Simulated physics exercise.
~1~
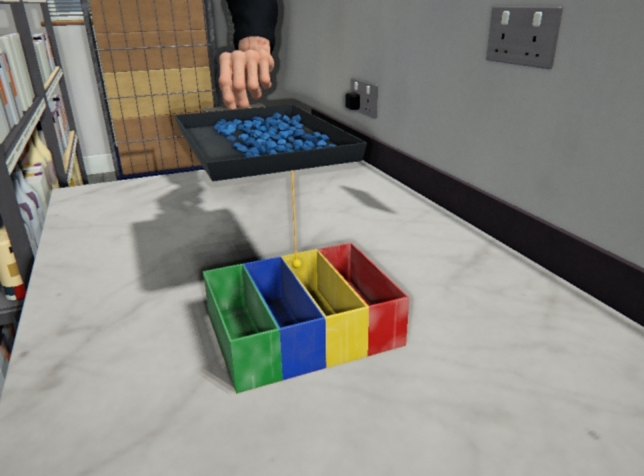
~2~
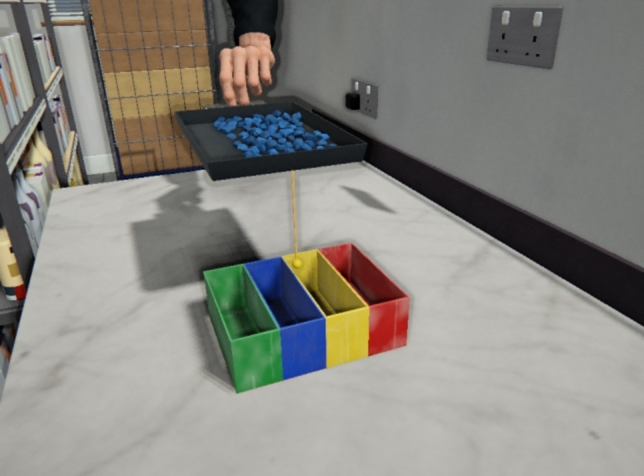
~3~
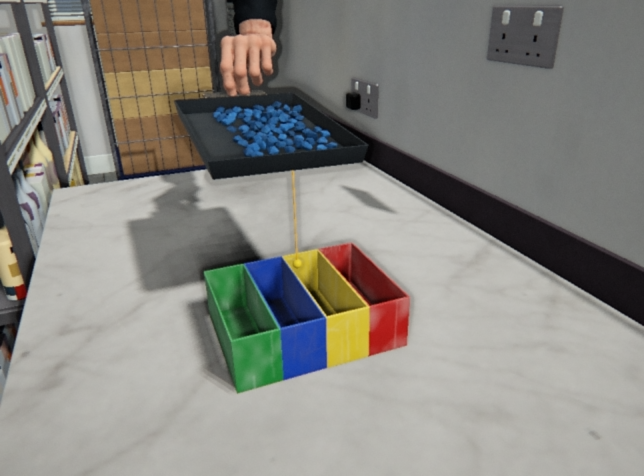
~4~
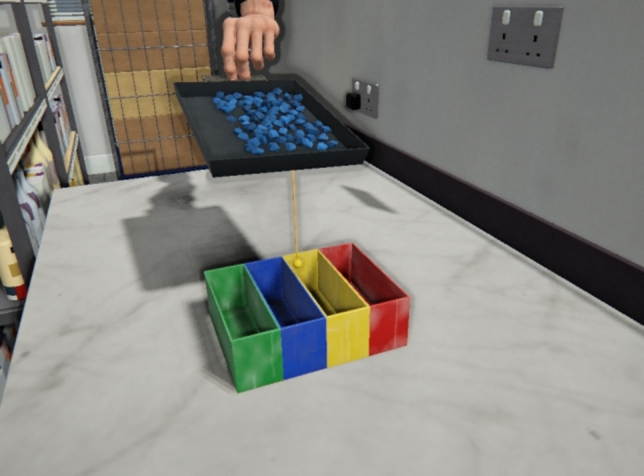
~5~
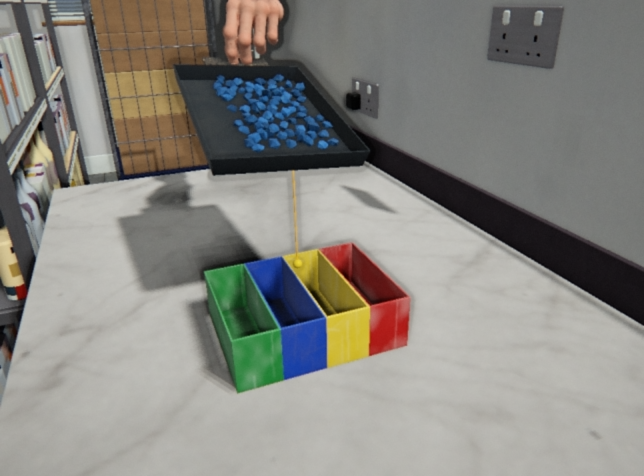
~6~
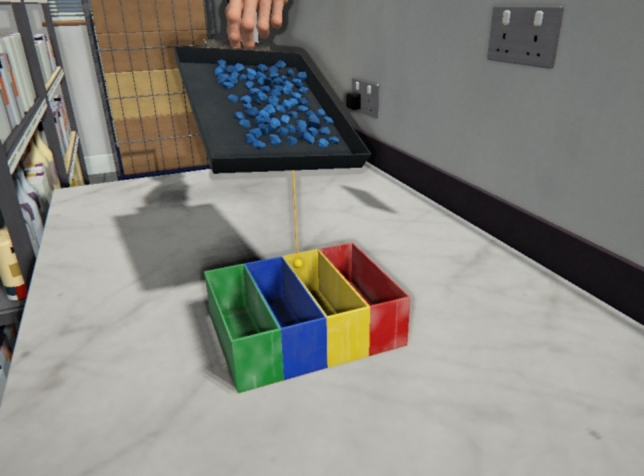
On a marble-patterned counter, a hand steadily raises the back of a dark tray of small blue stones above a box with green, blue, yellow and red cells, and the stones spread slightly as the tray's slope steepens.
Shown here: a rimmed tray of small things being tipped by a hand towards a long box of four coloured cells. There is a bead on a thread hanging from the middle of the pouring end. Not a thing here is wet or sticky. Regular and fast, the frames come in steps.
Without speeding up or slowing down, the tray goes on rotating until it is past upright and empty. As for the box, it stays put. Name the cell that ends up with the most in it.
Most ends up in the red cell.
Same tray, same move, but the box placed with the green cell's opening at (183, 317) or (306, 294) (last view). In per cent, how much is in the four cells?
You'd get about 20 per cent first and about 100 per cent second.
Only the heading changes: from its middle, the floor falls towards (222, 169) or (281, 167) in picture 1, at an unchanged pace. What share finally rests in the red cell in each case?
Lab note: Try 1 = 0 %, try 2 = 10 %.
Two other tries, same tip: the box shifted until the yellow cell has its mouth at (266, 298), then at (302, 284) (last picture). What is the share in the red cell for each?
10 and 40 %.
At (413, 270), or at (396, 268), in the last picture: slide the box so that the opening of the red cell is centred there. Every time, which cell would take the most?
The yellow one, then yellow.
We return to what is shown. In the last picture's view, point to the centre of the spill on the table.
(475, 382), roughly.
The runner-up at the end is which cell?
That's the yellow cell.
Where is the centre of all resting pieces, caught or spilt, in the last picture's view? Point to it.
Near (366, 323).
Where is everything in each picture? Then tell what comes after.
The first picture shows corners of the pouring end near (210, 161) and (362, 142), level; middle of the load near (271, 134), aquarium stones; bead on its thread near (296, 264); green cell near (257, 356); blue cell near (303, 344); yellow cell near (347, 333); red cell near (388, 322).
The second picture shows corners of the pouring end near (211, 161) and (363, 143), level; middle of the load near (271, 132).
The third picture shows corners of the pouring end near (212, 160) and (364, 144), tipped barely, lowest at the right corner; middle of the load near (272, 126).
The fourth picture shows corners of the pouring end near (213, 158) and (365, 147), tipped a little, lowest at the right corner; middle of the load near (272, 117).
The fifth picture shows corners of the pouring end near (214, 157) and (366, 149), tipped clearly, lowest at the right corner; middle of the load near (273, 108).
The sixth picture shows corners of the pouring end near (215, 156) and (367, 152), tipped clearly, lowest at the right corner; middle of the load near (274, 99); green cell near (258, 356); blue cell near (305, 344); yellow cell near (348, 333); red cell near (389, 322).
Shortly afterwards, tray tipped steeply; all but a few on the tray; a little falling or outside the box.
Next, tray tipped past a quarter turn; near a third on the tray; near a quarter in the red cell; a little in the yellow cell; near a quarter falling or outside the box.
Some moments later, tray tipped past a quarter turn; near half in the red cell; near a quarter in the yellow cell; only a few in the blue cell; near a quarter falling or outside the box.
In the end, tray tipped past a quarter turn; near half in the red cell; near a quarter in the yellow cell; only a few in the blue cell; none at all in the green cell; near a quarter outside the box.
